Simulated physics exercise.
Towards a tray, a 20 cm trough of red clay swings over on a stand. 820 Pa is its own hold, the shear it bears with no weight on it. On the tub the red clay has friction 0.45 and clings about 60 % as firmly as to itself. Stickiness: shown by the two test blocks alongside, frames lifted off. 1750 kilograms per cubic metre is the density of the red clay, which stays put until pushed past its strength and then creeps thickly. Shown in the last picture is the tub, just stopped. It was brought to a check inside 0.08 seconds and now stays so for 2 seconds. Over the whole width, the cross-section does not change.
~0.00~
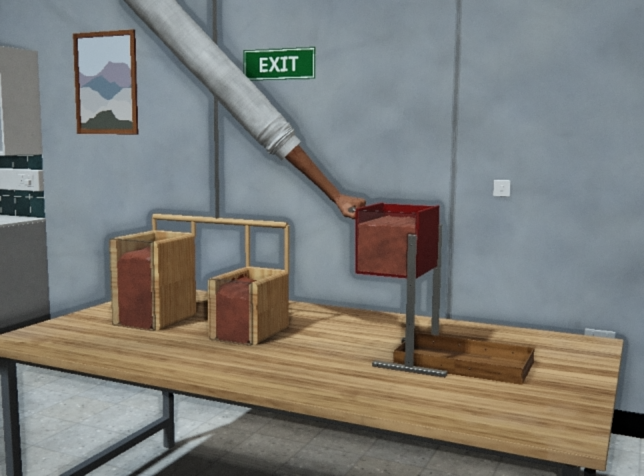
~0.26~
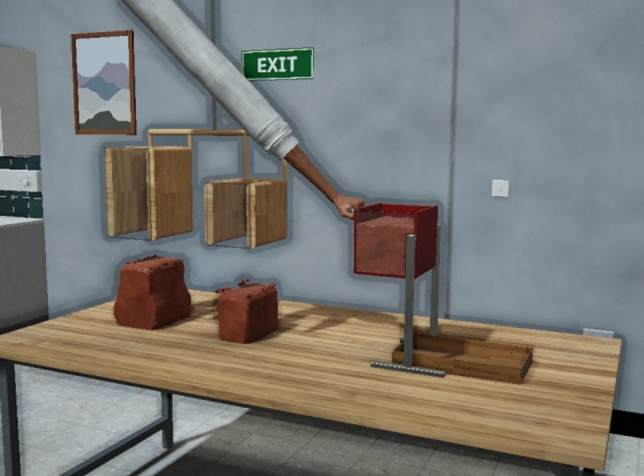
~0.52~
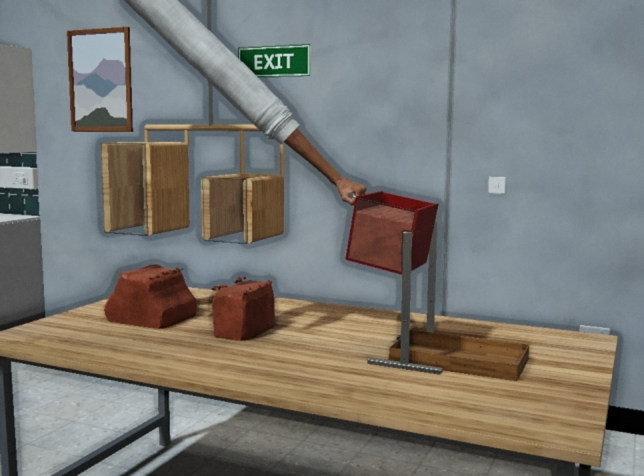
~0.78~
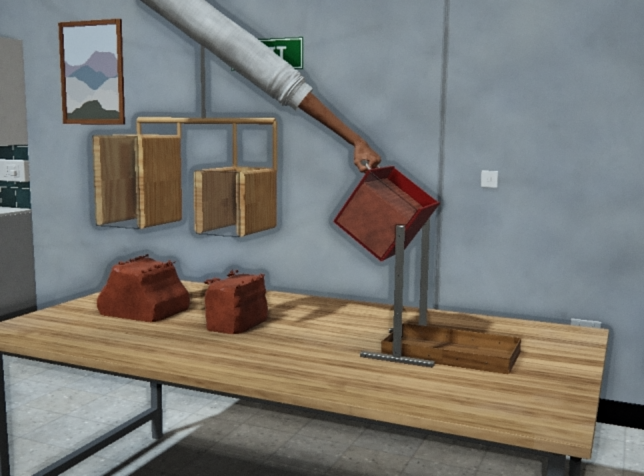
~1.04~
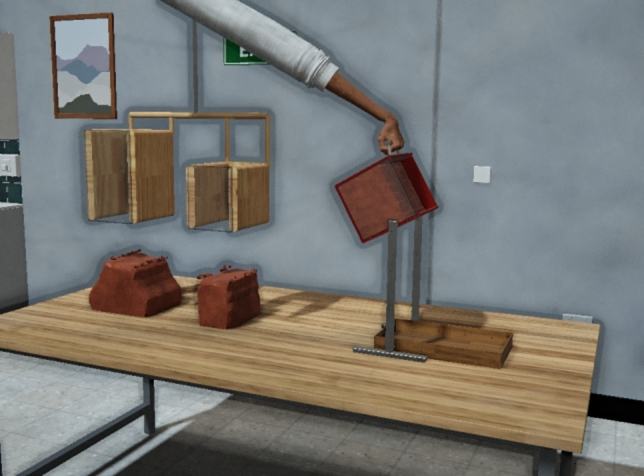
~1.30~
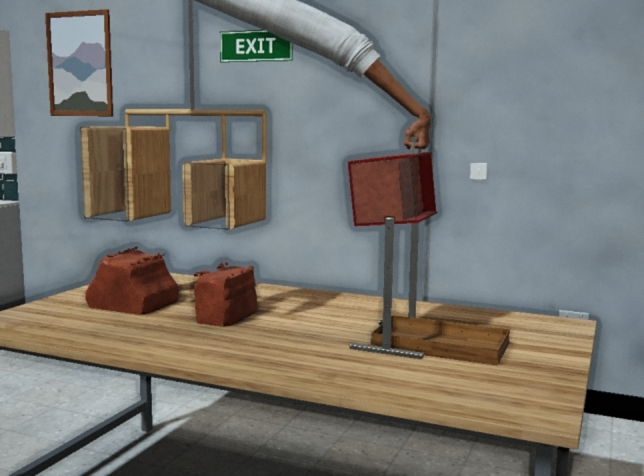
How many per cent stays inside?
100 %.
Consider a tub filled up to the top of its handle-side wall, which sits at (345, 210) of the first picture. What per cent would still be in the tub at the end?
Roughly 100 %.
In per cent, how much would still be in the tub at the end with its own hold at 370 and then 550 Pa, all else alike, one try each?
First try roughly 75 per cent, second try roughly 100 per cent.
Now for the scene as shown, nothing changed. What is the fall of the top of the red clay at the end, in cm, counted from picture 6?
0 cm.
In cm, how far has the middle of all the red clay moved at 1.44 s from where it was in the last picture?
Some 0 cm.
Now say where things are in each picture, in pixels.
The first frame shows handle-side rim at (358, 210), tilt 0 degrees; top of the red clay at (359, 223); blocks stand 28 cm, 18 cm (left to right).
The second frame shows handle-side rim at (357, 210), tilt 0 degrees; top of the red clay at (358, 224); blocks stand 24 cm, 18 cm (left to right).
The third frame shows handle-side rim at (358, 198), tilt 10 degrees; top of the red clay at (360, 212); blocks stand 19 cm, 18 cm (left to right).
The fourth frame shows handle-side rim at (371, 172), tilt 35 degrees; top of the red clay at (366, 185); blocks stand 19 cm, 18 cm (left to right).
The fifth frame shows handle-side rim at (390, 158), tilt 61 degrees; top of the red clay at (377, 167); blocks stand 19 cm, 18 cm (left to right).
The sixth frame shows handle-side rim at (411, 158), tilt 83 degrees; top of the red clay at (394, 161); blocks stand 19 cm, 18 cm (left to right).
After 1.44 s, the tub is at 83 degrees and holds 100 %.
After 1.61 s, the tub is at 83 degrees and holds 100 %.
After 1.78 s, the tub is at 83 degrees and holds 100 %.
After 1.95 s, the tub is at 83 degrees and holds 100 %.
After 3.30 s, at the end, the tub is at 83 degrees and holds 100 %.
